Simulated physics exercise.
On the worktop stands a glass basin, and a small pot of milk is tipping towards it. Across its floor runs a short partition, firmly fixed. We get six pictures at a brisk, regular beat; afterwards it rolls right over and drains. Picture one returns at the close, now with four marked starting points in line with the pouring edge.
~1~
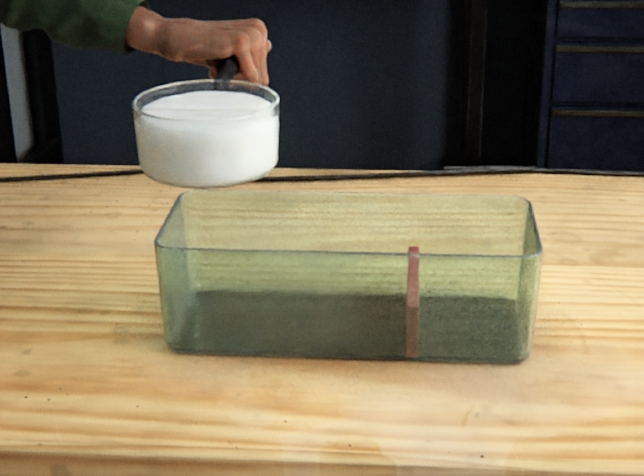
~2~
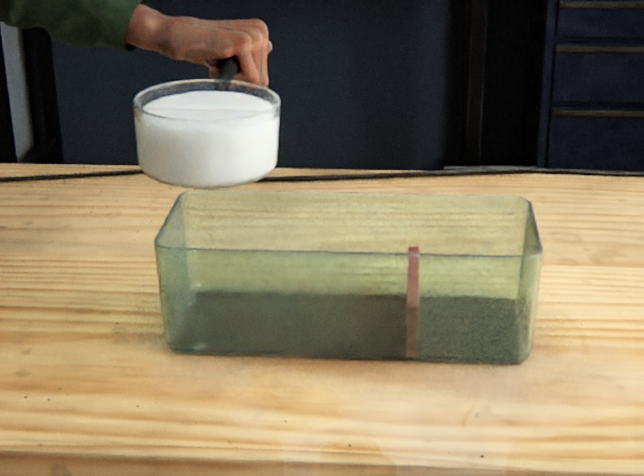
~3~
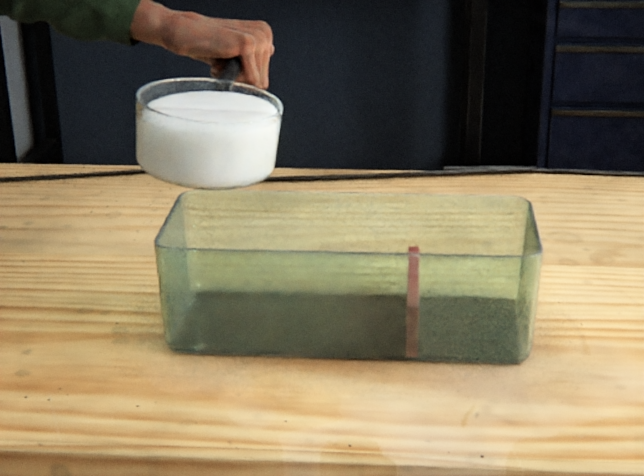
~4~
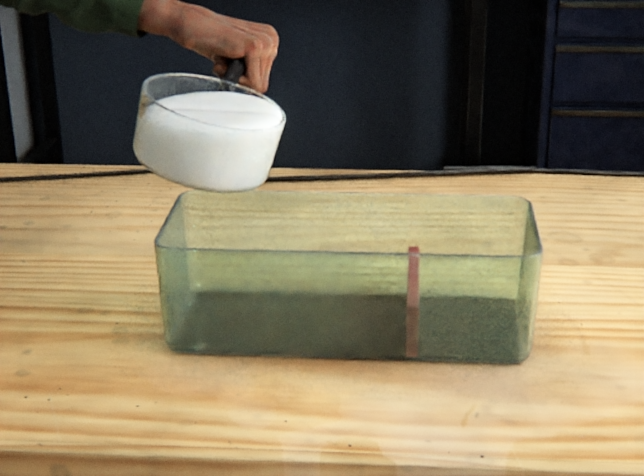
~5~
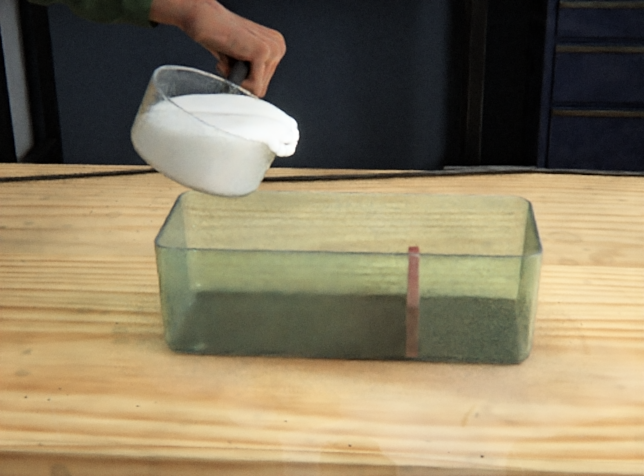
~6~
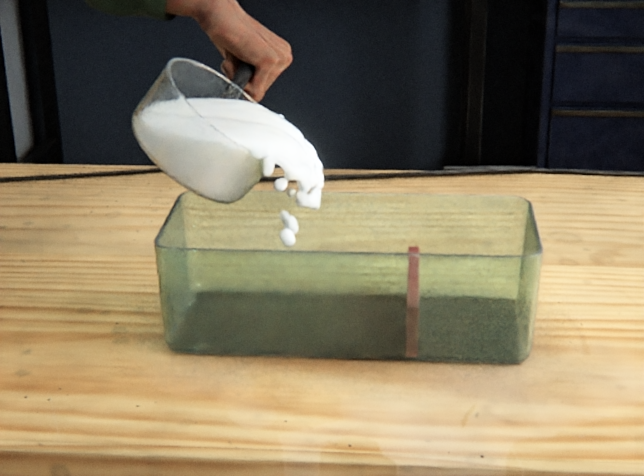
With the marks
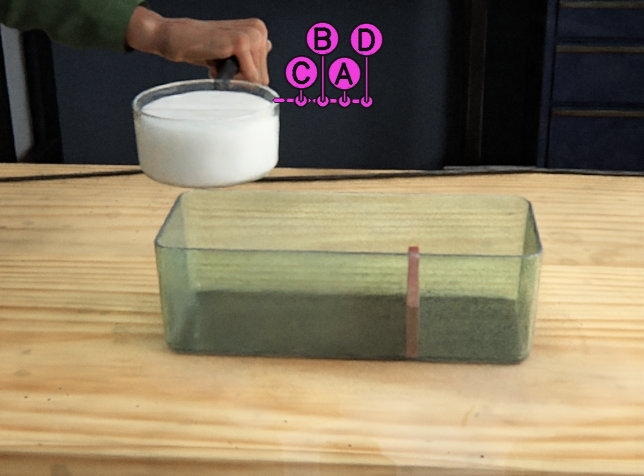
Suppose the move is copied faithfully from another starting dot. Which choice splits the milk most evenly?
It is D.
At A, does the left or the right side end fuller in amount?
The left one.
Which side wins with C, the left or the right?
The left one.
On the marked copy, A at (344, 101); B at (322, 100); C at (301, 100); D at (366, 101).
Choosing A, about 72 % ends left of the wall and 26 % right of it.
Choosing B, about 96 % ends left of the wall and 2 % right of it.
Choosing C, about 97 % ends left of the wall and 3 % right of it.
Choosing D, about 46 % ends left of the wall and 53 % right of it.
